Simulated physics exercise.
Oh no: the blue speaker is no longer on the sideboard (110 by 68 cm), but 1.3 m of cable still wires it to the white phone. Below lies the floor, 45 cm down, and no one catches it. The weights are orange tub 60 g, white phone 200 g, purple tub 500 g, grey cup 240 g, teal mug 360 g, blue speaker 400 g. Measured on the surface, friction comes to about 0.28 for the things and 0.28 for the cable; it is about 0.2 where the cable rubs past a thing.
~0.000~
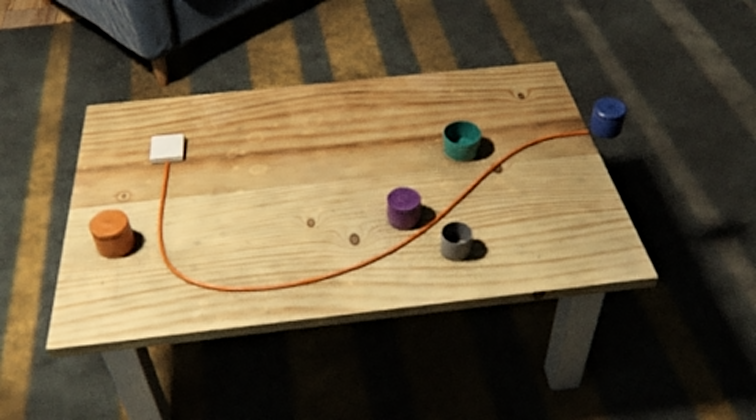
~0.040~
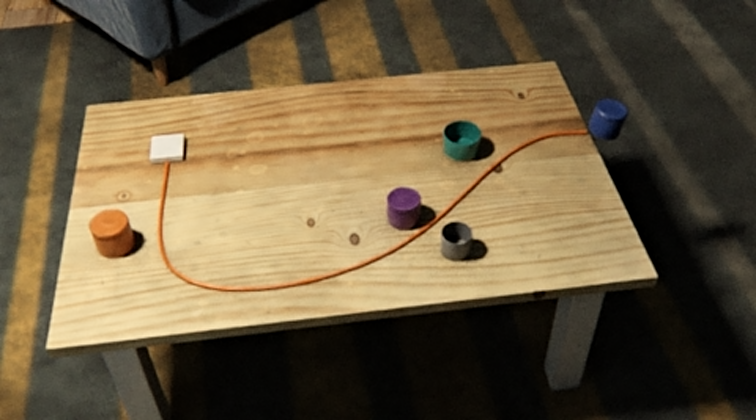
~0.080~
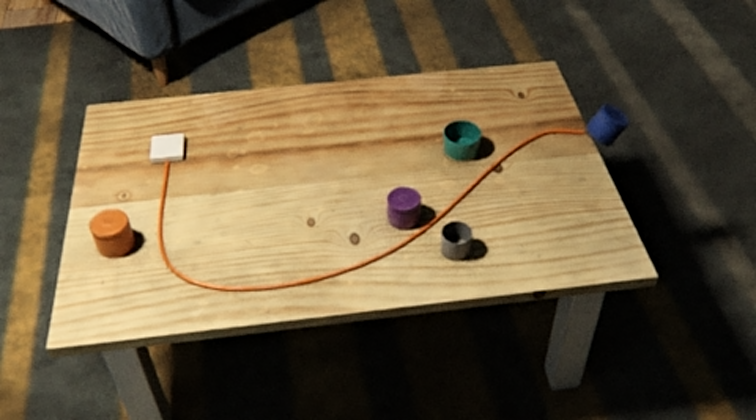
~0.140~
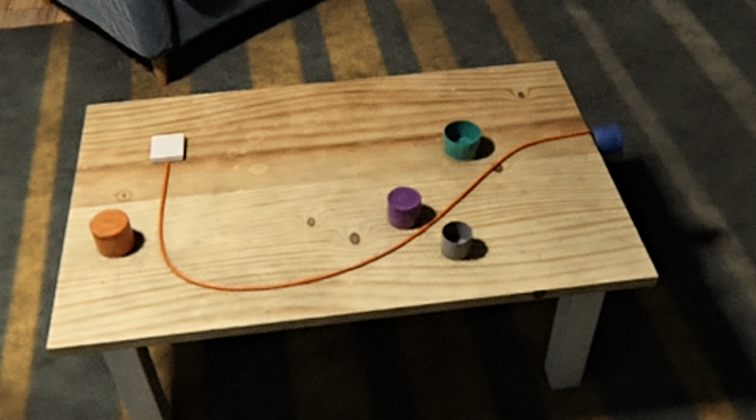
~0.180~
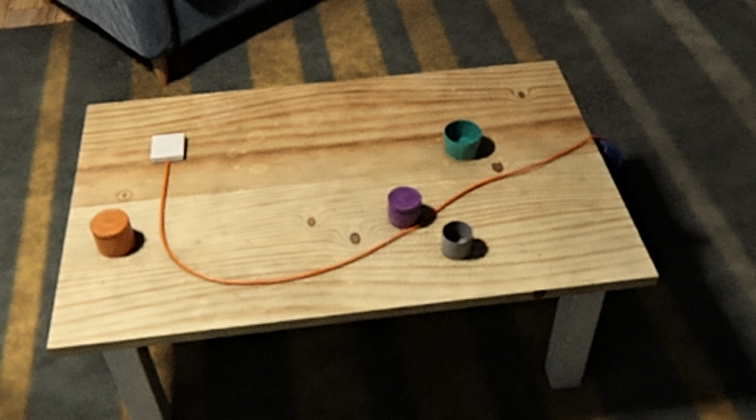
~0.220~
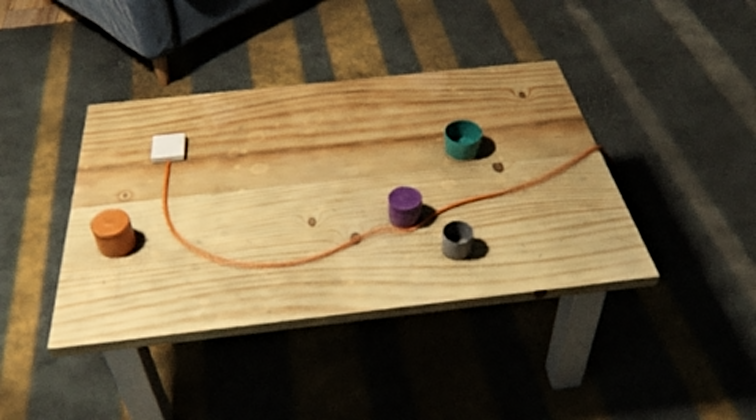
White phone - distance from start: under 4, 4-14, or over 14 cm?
Over 14 cm.
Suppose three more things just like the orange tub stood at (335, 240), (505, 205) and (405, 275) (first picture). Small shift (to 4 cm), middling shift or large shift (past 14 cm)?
Big, slight, then slight.
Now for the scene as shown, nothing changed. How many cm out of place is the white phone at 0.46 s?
The white phone is 10 cm out of place.
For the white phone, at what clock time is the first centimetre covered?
White phone at 0.36 s on the clock.
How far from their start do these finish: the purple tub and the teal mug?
Net shift - purple tub 2 cm, teal mug 0 cm.
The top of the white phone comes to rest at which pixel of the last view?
It stops around pixel (279, 170).
After 0.5 s, the cable's tail end at (229, 149); white phone 11 cm off its start, blue speaker over the edge, purple tub 2 cm off its start.
After 0.7 s, the cable's tail end at (258, 172); white phone 25 cm off its start, blue speaker over the edge, purple tub 2 cm off its start.
After 1.0 s, the cable's tail end at (261, 174); white phone 26 cm off its start at (279, 170), blue speaker over the edge, purple tub 2 cm off its start at (406, 191).
After 1.2 s, the cable's tail end at (261, 174); white phone 26 cm off its start, blue speaker over the edge, purple tub 2 cm off its start.
After 2.4 s, the cable's tail end at (261, 174); white phone 26 cm off its start at (279, 170), blue speaker over the edge, purple tub 2 cm off its start at (406, 191).
